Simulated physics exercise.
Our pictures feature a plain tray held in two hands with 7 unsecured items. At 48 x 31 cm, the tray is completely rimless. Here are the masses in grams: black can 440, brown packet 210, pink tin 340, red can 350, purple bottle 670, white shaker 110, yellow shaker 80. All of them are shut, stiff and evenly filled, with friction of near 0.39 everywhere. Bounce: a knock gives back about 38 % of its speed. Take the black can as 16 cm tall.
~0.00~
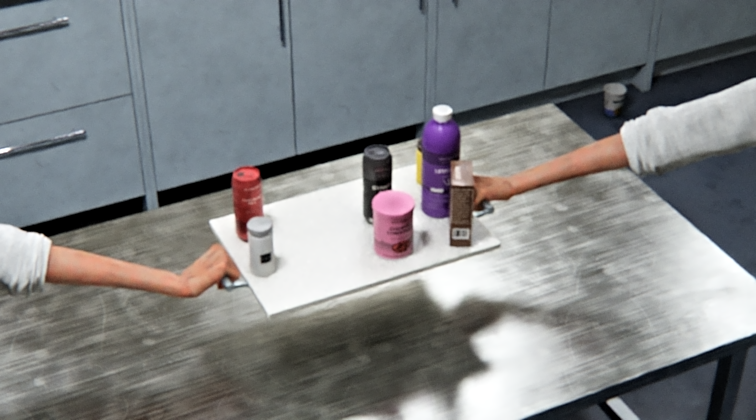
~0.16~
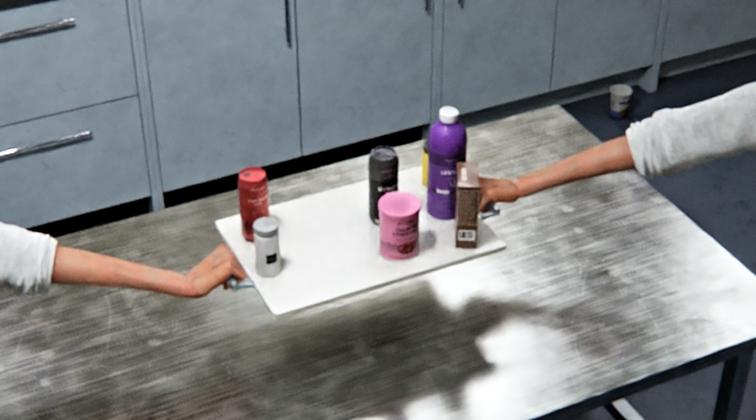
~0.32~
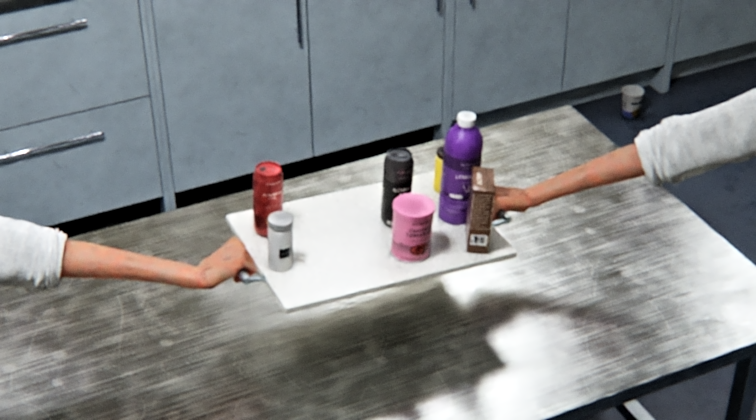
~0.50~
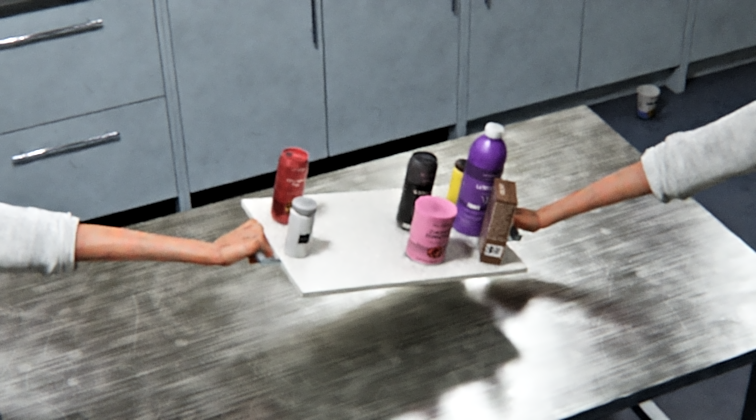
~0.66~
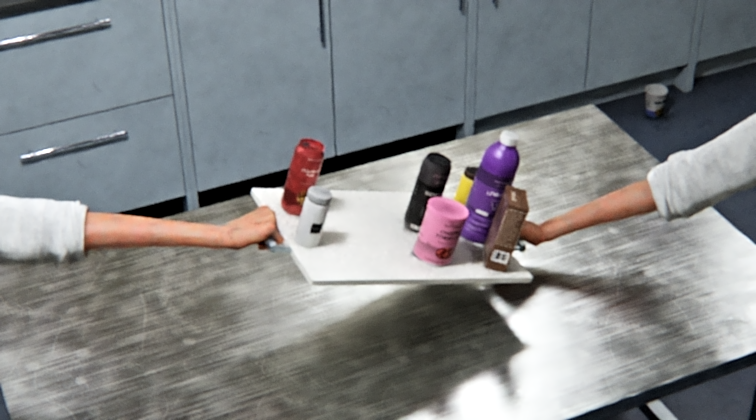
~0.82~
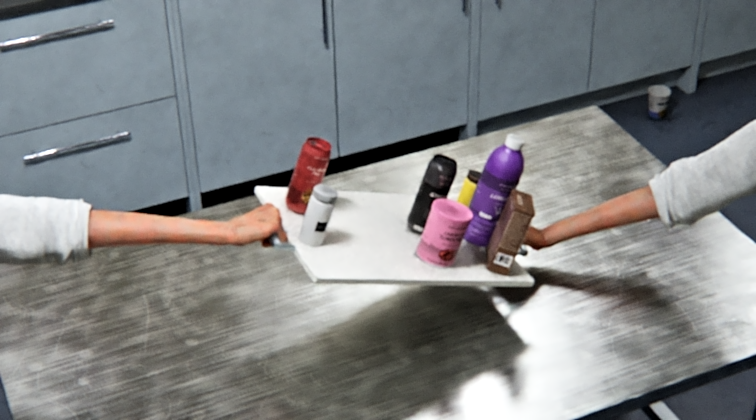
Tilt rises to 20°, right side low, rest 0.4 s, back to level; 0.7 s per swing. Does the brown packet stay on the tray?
No.
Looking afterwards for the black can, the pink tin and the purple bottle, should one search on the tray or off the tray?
The black can ends off the tray; the pink tin is still on the tray; the purple bottle ends off the tray.
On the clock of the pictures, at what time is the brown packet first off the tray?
That first happens close to 1.1 seconds.
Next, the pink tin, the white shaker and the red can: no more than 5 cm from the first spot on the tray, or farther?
Note: Pink tin is left in place. White shaker is left in place. Red can departs its position.
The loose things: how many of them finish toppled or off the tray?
Total: 5.
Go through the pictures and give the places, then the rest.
The first frame shows tray level; brown packet (461, 204); black can (377, 186).
The second frame shows tray level; red can (254, 205); purple bottle (447, 162).
The third frame shows tilt 4°, right edge down; white shaker (280, 242).
The fourth frame shows tilt 13°, right edge down; black can (417, 192); pink tin (431, 231).
The fifth frame shows tilt 18°, right edge down; red can (302, 178); purple bottle (492, 186).
The sixth frame shows tilt 20°, right edge down; brown packet (510, 232); white shaker (318, 216).
Around 1.42 s, tilt 16°, right edge down; brown packet and purple bottle now off the tray; red can on its side; black can tipped 68° against what carries it.
Around 1.62 s, tilt 6°, right edge down; black can and yellow shaker now off the tray; red can on its side.
Finally (2.4 s), off the tray, black can, brown packet, purple bottle and yellow shaker; on their side or leaning hard on the tray, red can; the other 2 still in place (within 5 cm). Final places as that camera would see them, brown packet near (565, 356).
